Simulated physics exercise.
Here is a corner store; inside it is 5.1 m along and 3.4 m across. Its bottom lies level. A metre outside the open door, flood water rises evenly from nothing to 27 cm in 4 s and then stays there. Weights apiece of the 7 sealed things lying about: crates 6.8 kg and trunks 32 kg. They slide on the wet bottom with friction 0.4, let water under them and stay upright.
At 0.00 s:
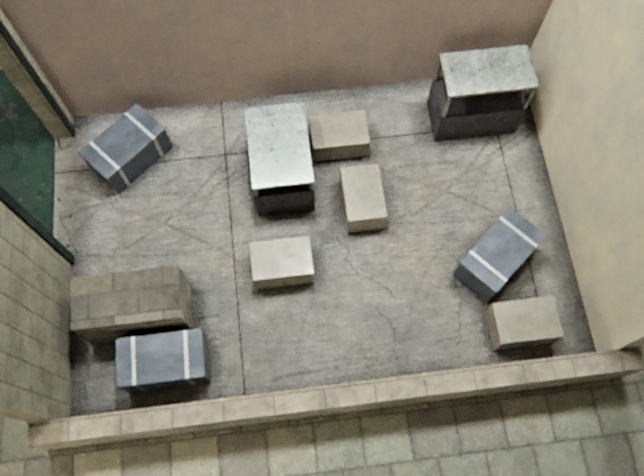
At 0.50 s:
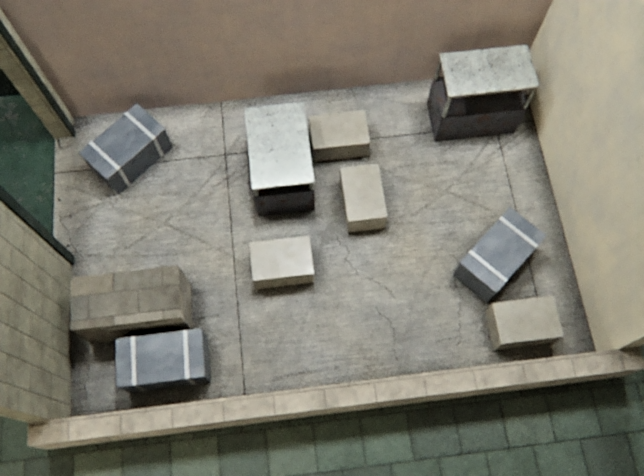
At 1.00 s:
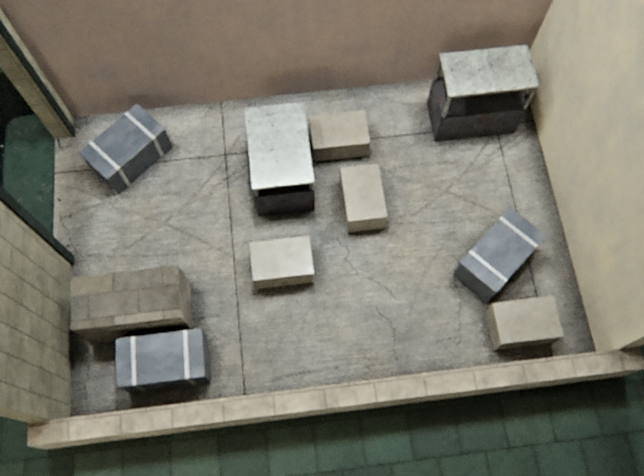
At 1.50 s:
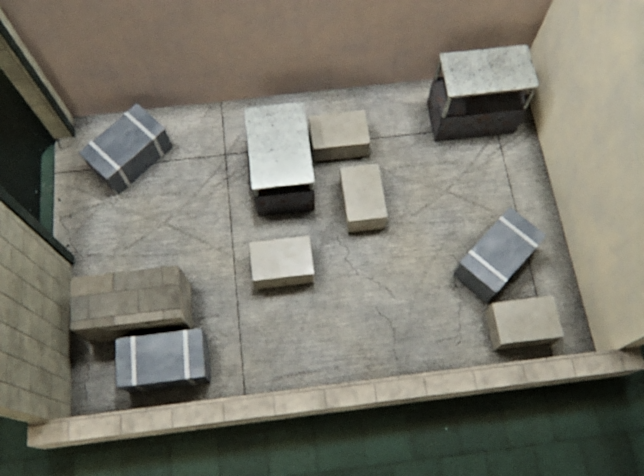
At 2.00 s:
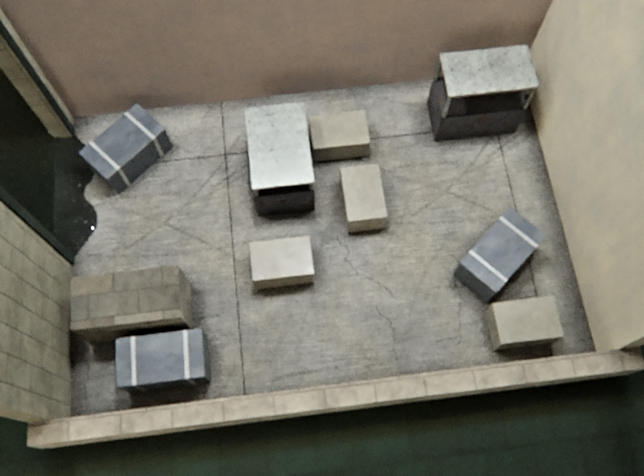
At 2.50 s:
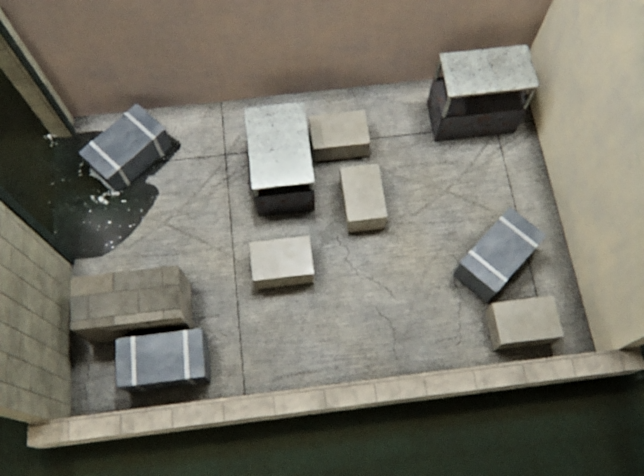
At the start, crates, blue-grey trunks and tables stand on the dry stone floor of a walled room, with greenish water visible outside. The water outside darkens and, through the opening at left, spreads onto the floor, reaching around the upper-left trunk with white flecks, while the objects stay put.
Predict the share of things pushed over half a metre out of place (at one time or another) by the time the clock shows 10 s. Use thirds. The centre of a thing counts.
That comes to two thirds or above.
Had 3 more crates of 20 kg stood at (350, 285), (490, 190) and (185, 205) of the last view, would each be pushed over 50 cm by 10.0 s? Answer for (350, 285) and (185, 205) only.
In that order: Past it, more.
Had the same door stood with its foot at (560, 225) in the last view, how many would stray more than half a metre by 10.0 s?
Then 5.
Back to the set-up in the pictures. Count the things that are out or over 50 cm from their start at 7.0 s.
I count 3.
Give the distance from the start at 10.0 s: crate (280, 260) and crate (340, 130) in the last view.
In that order: 250 cm, 80 cm.
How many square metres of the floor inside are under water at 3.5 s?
Roughly 3.0 m2.
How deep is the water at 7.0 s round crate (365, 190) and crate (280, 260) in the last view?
Roughly 4 and 11 cm.
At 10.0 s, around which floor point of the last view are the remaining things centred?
Near (406, 244).
After 3.5 s 0 of 7 are over 50 cm from their spots; 0 afloat.
After 4.5 s 1 of 7 are over 50 cm from their spots; 0 afloat.
After 7.0 s 3 of 7 are over 50 cm from their spots; 4 afloat.
After 10.0 s 5 of 7 are over 50 cm from their spots, and 5 have been at some point; 6 afloat.
